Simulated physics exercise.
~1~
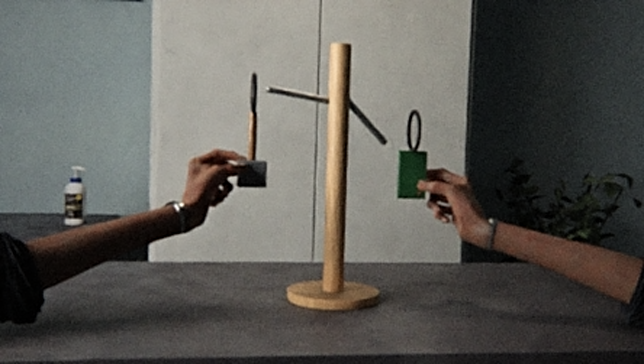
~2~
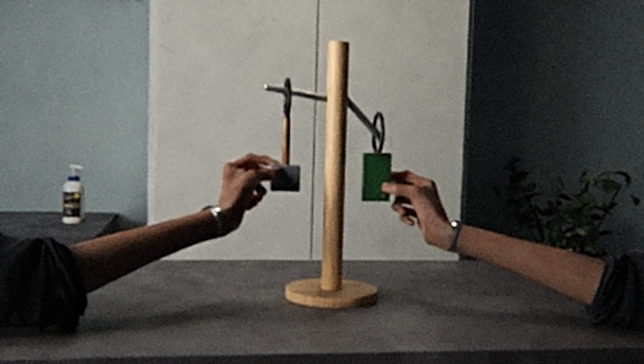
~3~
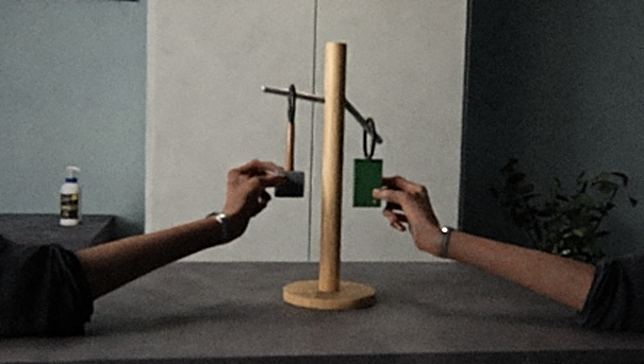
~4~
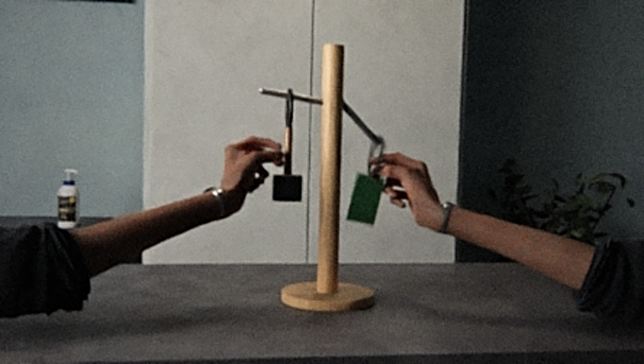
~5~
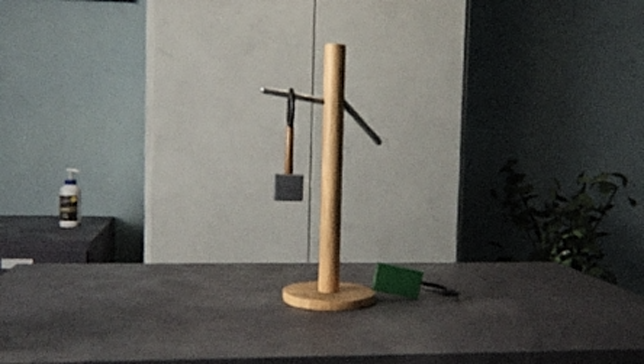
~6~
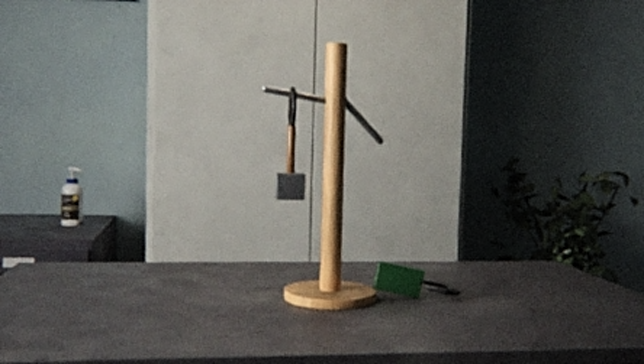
A green tag fell to the table after two hands brought it and a grey brush, each by its ring, to the pegs on a wooden stand and let go, while the brush stayed hanging on the left peg.
